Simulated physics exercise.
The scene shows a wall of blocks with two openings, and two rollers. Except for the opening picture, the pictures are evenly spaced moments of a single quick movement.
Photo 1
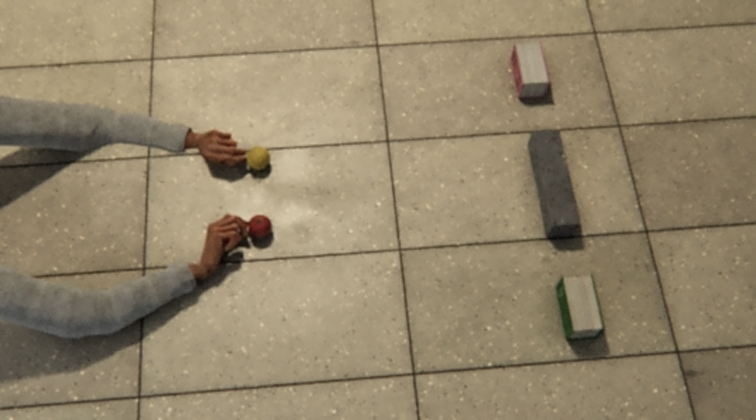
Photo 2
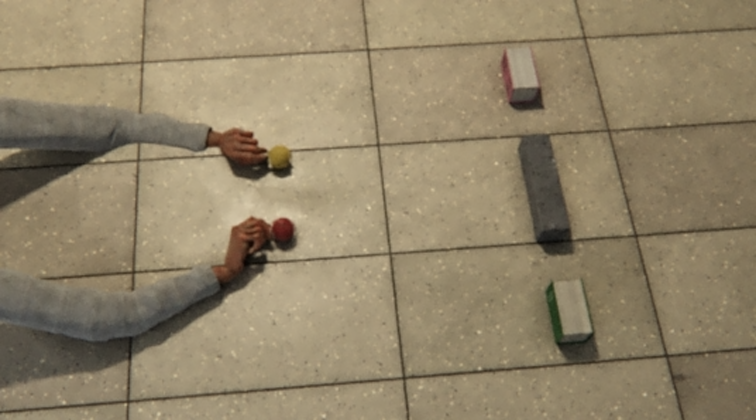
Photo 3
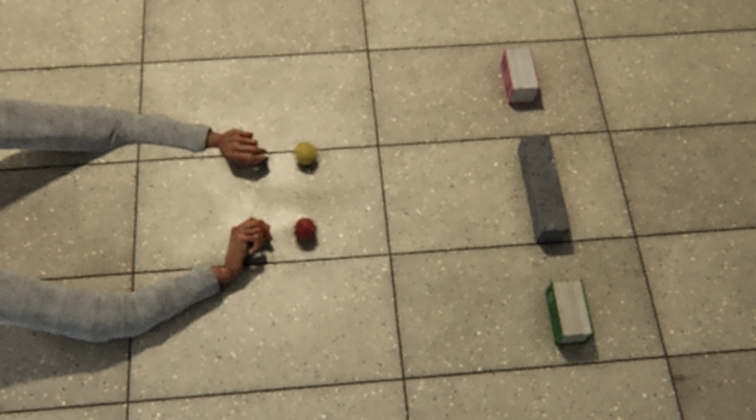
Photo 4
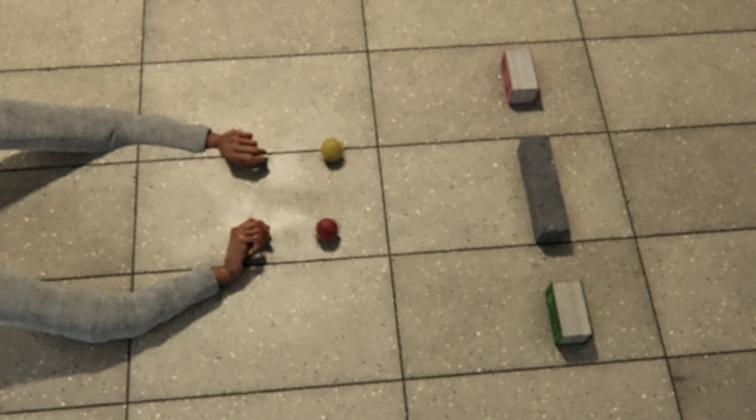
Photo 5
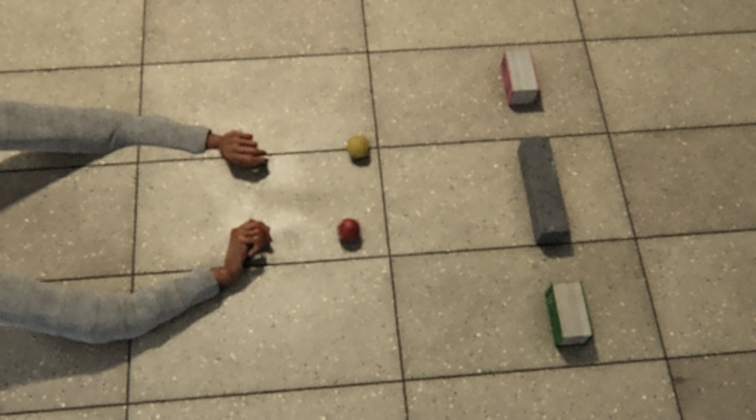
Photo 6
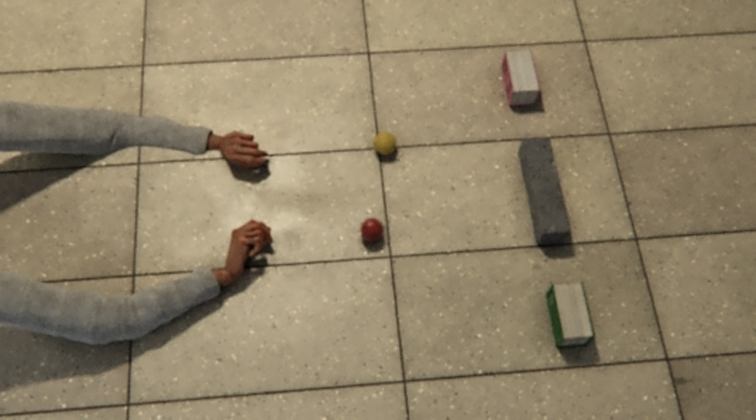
Yellow and red balls rolling right across a tiled floor, released by two hands, with a grey block and two books ahead.
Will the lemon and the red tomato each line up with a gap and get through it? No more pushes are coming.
Lemon: Yes; red tomato: No.
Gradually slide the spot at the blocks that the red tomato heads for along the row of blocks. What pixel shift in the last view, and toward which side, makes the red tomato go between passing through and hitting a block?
The switch happens after a shift of some 20 pixels down.
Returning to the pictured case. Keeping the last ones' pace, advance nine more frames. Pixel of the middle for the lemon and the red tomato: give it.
(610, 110); (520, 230).
Then, 0.38 s after the last picture, lemon heading on near (619, 106); red tomato moving sideways near (520, 228).
Then, 1.00 s after the last picture, lemon heading on; red tomato at rest near (520, 235).
By the end, the lemon gets between the blocks; the red tomato is stopped, near (520, 235).
